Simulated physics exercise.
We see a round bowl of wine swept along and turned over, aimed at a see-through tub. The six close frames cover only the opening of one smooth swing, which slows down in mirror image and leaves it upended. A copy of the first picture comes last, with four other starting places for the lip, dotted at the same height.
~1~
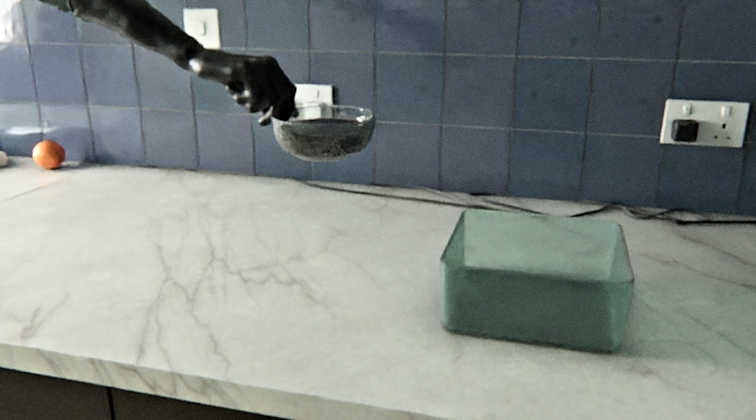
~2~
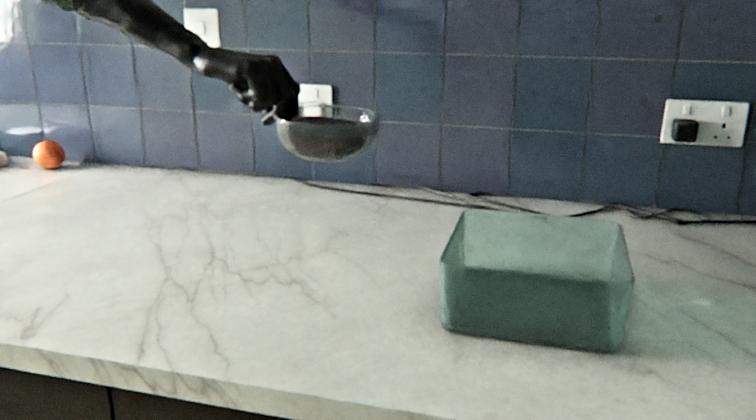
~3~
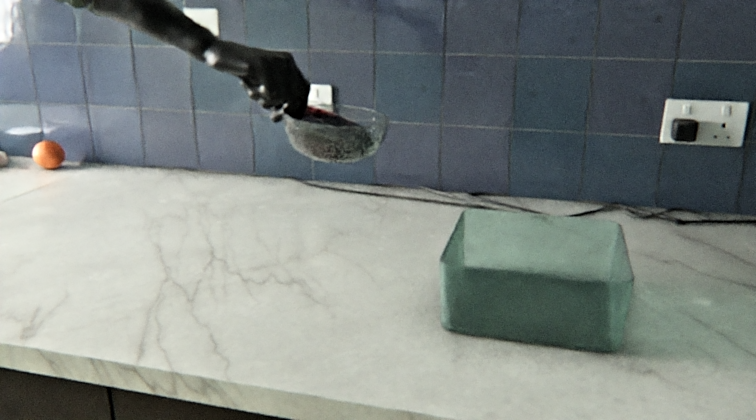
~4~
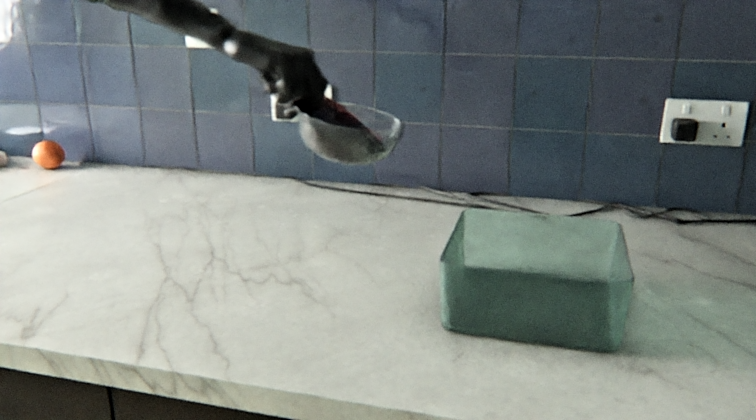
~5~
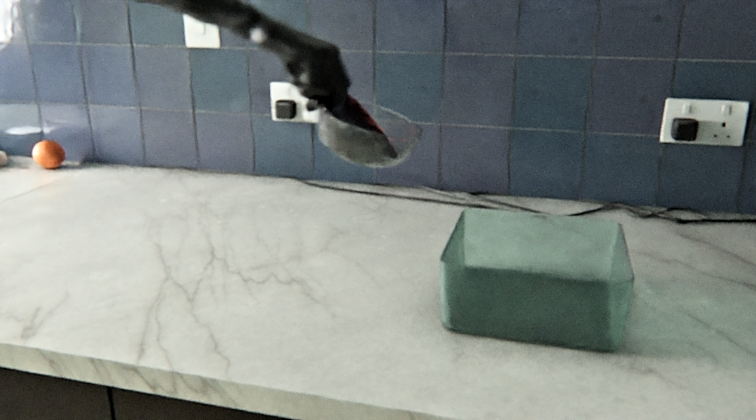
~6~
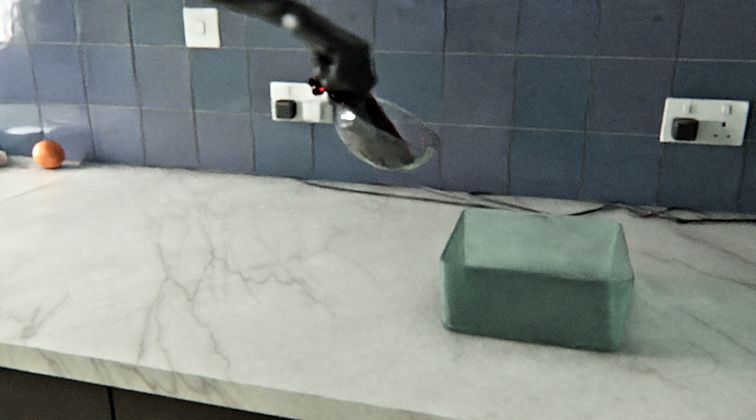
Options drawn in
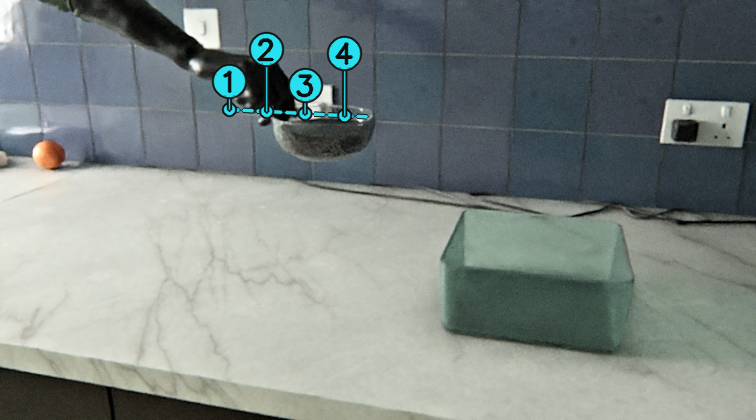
The clip opens with a dark arm and hand holding a clear round bowl level above a marble counter, left of a see-through green tub. The hand moves the bowl right and slightly down, tilting it progressively rightward as dark reddish liquid shows inside, while the tub stays still.
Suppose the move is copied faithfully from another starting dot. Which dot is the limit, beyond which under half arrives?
I would pick place 4.
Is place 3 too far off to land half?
Yes.
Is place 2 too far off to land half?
Yes, that goes wrong.
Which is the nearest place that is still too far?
3.
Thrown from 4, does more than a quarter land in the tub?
Yes, clearly.
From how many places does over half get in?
One.
On the marked copy, 1 at (229, 109); 2 at (266, 111); 3 at (305, 113); 4 at (344, 115).
With 1, about 3 % lands in the tub, 95 % falls short.
With 2, about 15 % lands in the tub, 81 % falls short and 4 % goes beside or beyond.
With 3, about 31 % lands in the tub, 63 % falls short and 6 % goes beside or beyond.
With 4, about 63 % lands in the tub, 35 % falls short.
